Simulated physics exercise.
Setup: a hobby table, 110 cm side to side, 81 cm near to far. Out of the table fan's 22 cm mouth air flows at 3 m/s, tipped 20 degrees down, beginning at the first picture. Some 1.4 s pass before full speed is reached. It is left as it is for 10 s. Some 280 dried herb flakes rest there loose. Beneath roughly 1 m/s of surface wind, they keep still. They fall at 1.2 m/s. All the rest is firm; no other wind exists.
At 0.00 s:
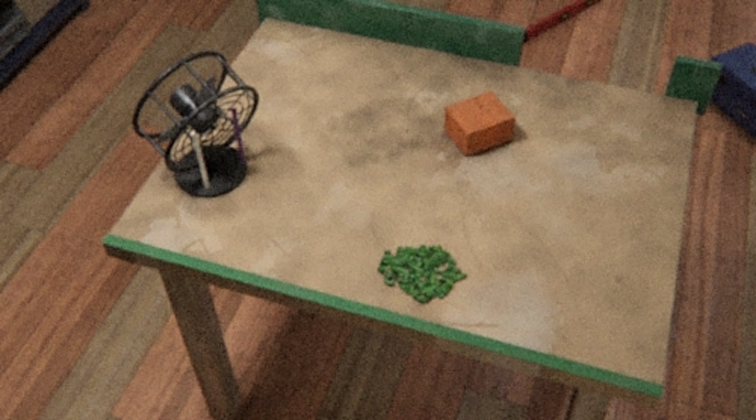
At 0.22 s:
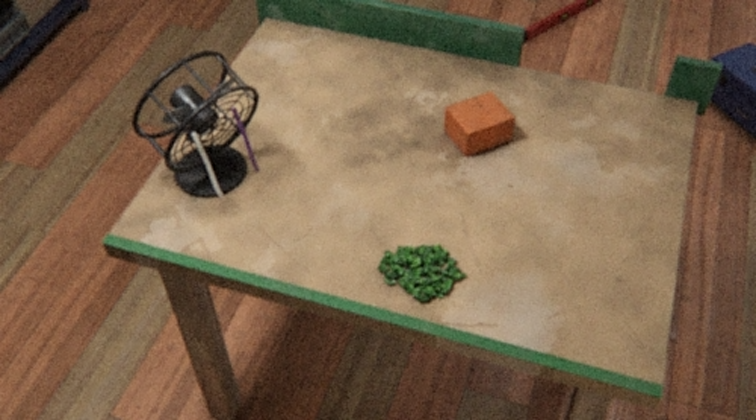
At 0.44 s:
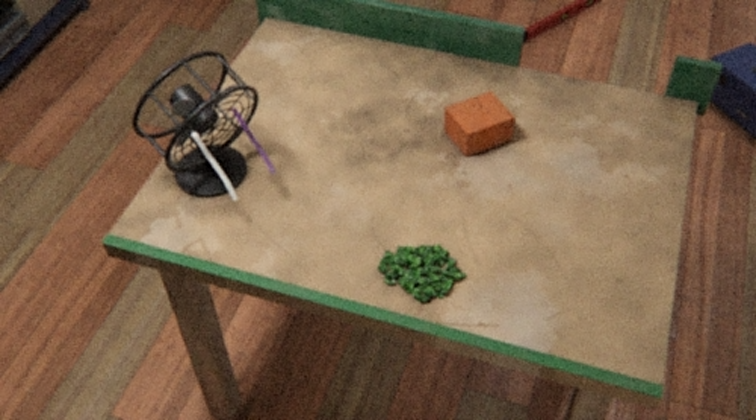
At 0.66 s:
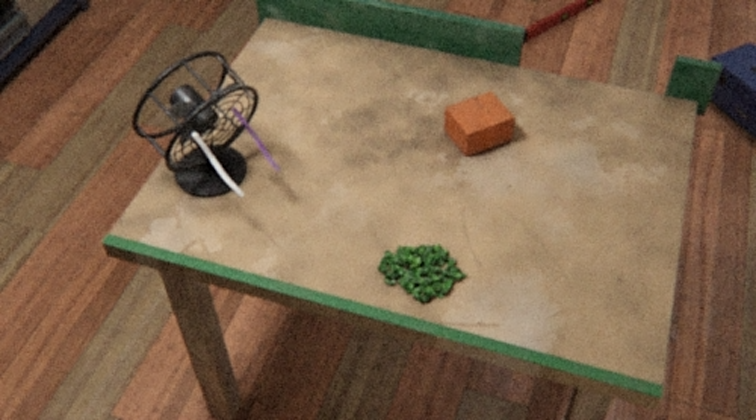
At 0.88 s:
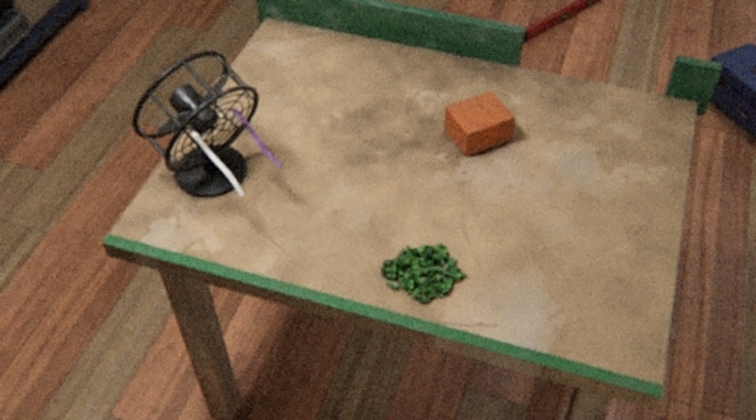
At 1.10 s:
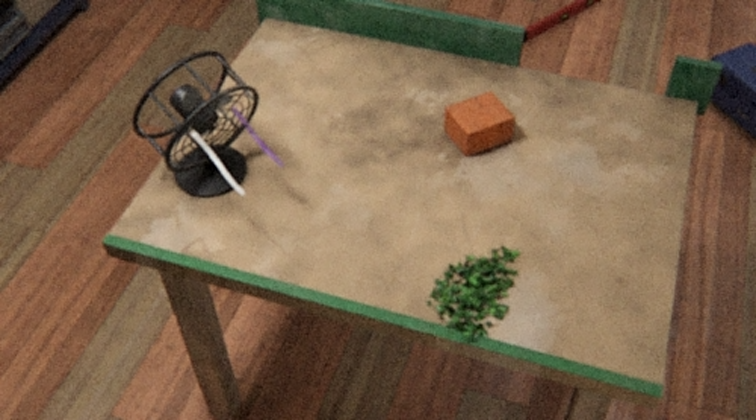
Ribbons on a fan stream outward, then the green flakes shift right across the table.
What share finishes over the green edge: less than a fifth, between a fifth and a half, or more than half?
Green edge: One fifth up to one half.
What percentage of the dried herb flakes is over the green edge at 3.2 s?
I'd say somewhere near 30 %.
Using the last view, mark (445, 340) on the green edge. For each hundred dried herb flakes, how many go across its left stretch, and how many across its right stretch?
Estimate: Left ~ 0 %; right ~ 30 %.
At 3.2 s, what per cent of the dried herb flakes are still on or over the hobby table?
Estimated share: Some 0 %.
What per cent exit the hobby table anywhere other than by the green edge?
The figure is near 70 %.
After 2.0 s the count stands so, 34 % are over the green edge.
After 3.2 s the count stands so, 34 % are over the green edge.
After 5.5 s the count stands so, 34 % are over the green edge.
After 10.0 s, at the end, 34 % are over the green edge.
